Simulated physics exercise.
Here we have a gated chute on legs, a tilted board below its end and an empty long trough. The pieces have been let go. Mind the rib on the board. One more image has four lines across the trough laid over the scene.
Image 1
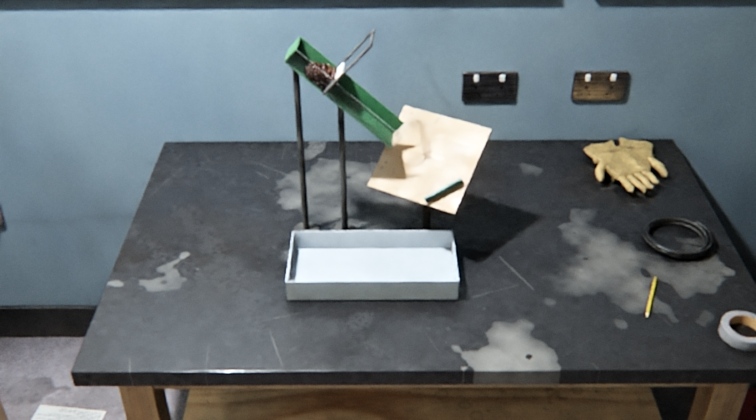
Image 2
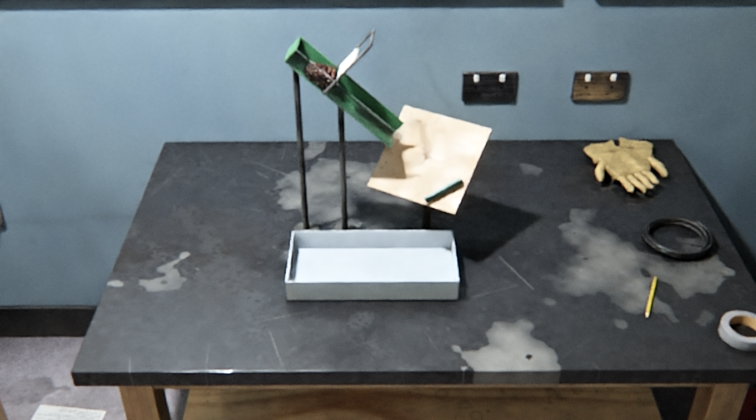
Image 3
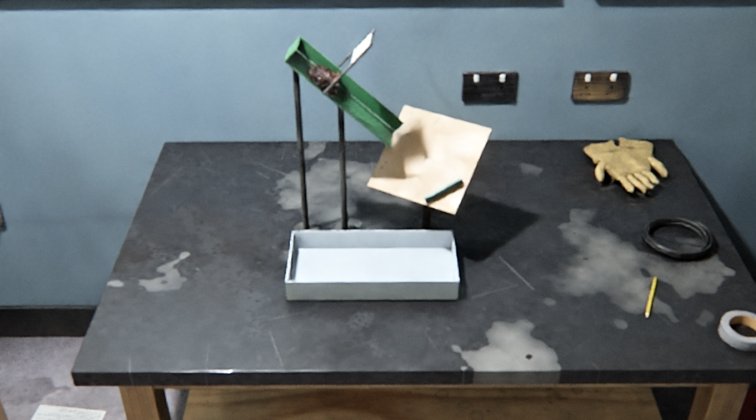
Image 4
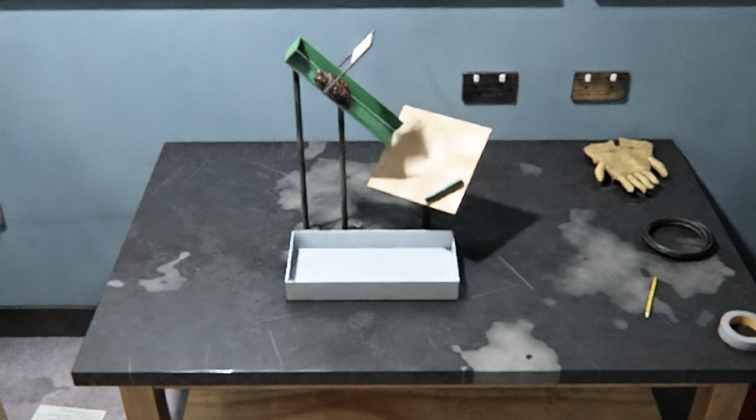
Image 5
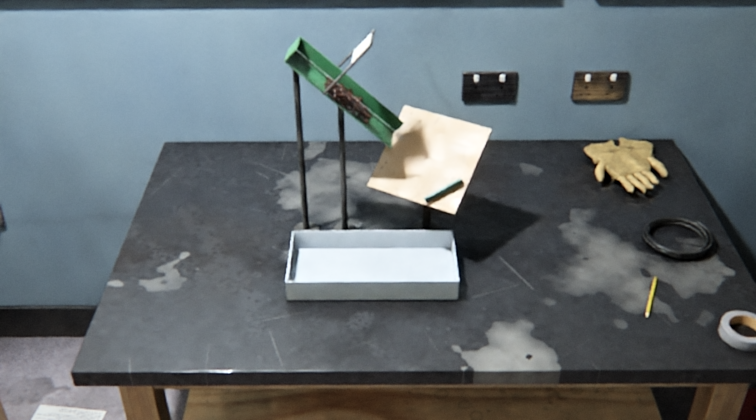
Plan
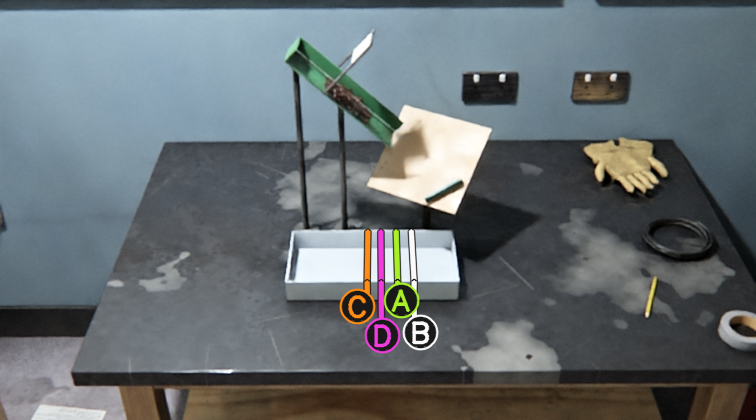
On a dark, stained workbench against a blue wall, a green chute on legs slopes down to the right toward a tilted pale board, beside an empty long trough. Small brown balls bunched near a raised gate begin sliding down the chute, then stretch into a longer line along its lower half.
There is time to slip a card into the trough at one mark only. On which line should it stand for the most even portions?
A.
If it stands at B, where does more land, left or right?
The left side.
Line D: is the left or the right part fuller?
The right side.
On the marked copy, line A crosses the front rim at (397, 281); line B crosses the front rim at (414, 281); line C crosses the front rim at (367, 281); line D crosses the front rim at (381, 281).
With A, of what is caught, about two thirds on the left of the divider, about a third on the right.
With B, of what is caught, nearly all on the left of the divider, a small part on the right.
With C, of what is caught, a stray few on the left of the divider, nearly all on the right.
With D, of what is caught, a small part on the left of the divider, nearly all on the right.
